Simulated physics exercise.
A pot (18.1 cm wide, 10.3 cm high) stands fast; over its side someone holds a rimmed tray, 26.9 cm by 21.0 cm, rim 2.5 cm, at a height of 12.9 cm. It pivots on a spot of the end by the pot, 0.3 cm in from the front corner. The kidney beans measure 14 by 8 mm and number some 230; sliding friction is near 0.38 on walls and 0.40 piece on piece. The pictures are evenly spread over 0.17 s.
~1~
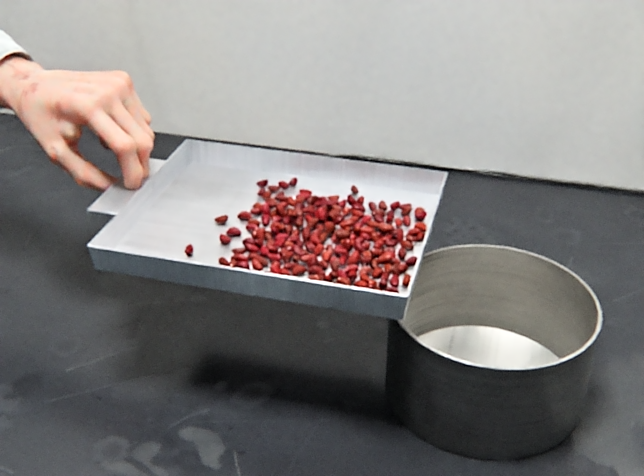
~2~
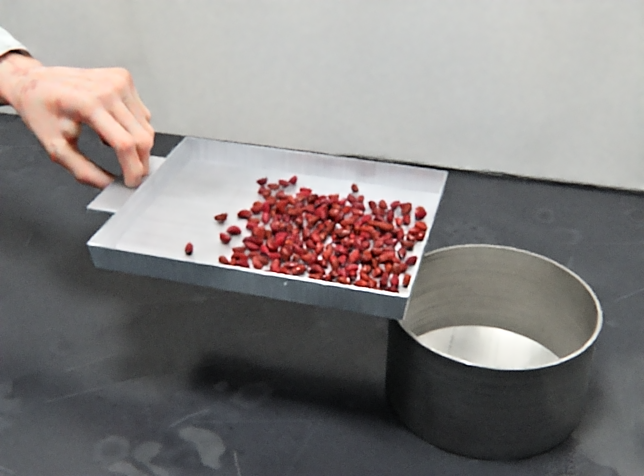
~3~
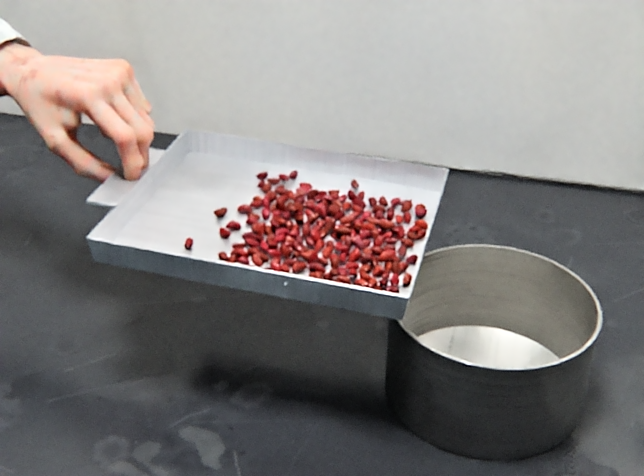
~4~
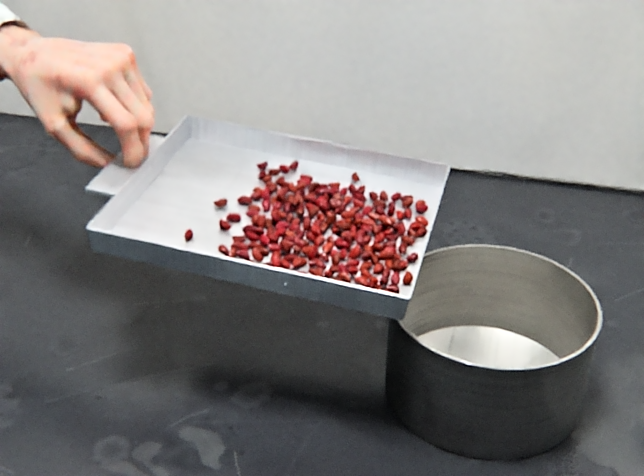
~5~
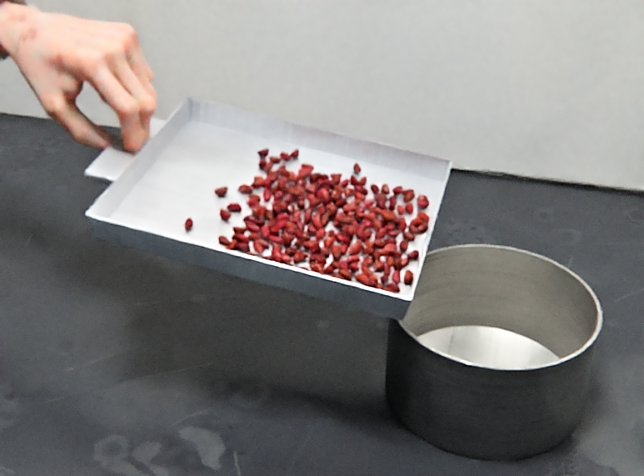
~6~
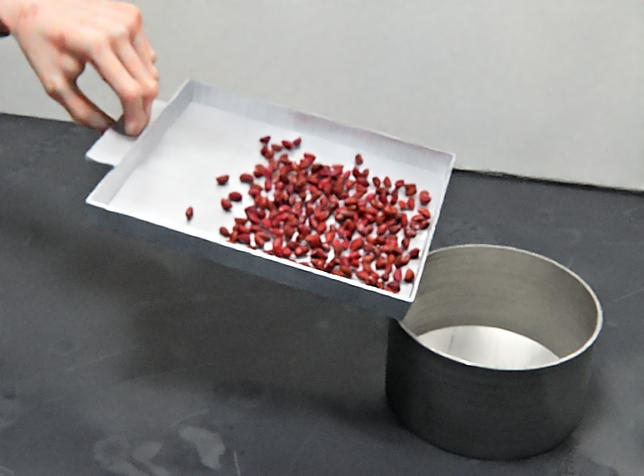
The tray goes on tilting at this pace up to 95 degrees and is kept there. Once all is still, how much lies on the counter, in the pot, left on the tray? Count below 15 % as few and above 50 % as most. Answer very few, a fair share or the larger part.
On the counter: The larger part; in the pot: A fair share; left on the tray: Very few.
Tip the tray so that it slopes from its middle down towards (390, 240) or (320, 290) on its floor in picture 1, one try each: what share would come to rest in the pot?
About 65 and 0 per cent.
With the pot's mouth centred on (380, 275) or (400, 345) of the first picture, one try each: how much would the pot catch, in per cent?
About 0 and 85 per cent.
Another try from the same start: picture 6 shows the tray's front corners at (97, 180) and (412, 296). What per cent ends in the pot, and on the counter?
Pot 85, counter 10.
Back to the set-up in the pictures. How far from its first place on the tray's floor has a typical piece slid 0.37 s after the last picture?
Roughly 2 cm.
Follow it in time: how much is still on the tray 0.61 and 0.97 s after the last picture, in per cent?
About 95, 10.
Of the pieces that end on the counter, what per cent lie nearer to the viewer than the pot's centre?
Roughly 100 per cent.
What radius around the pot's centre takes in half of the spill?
Some 16 cm.
Then, 0.37 s after the last picture, tilt 53 degrees; the tray holds 100 %, the pot 0 %.
Then, 0.61 s after the last picture, tilt 79 degrees; the tray holds 95 %, the pot 0 %.
Then, 0.97 s after the last picture, tilt 95 degrees; the tray holds 10 %, the pot 30 %.
In the end, counter 65 %, pot 30 %, tray 5 %.
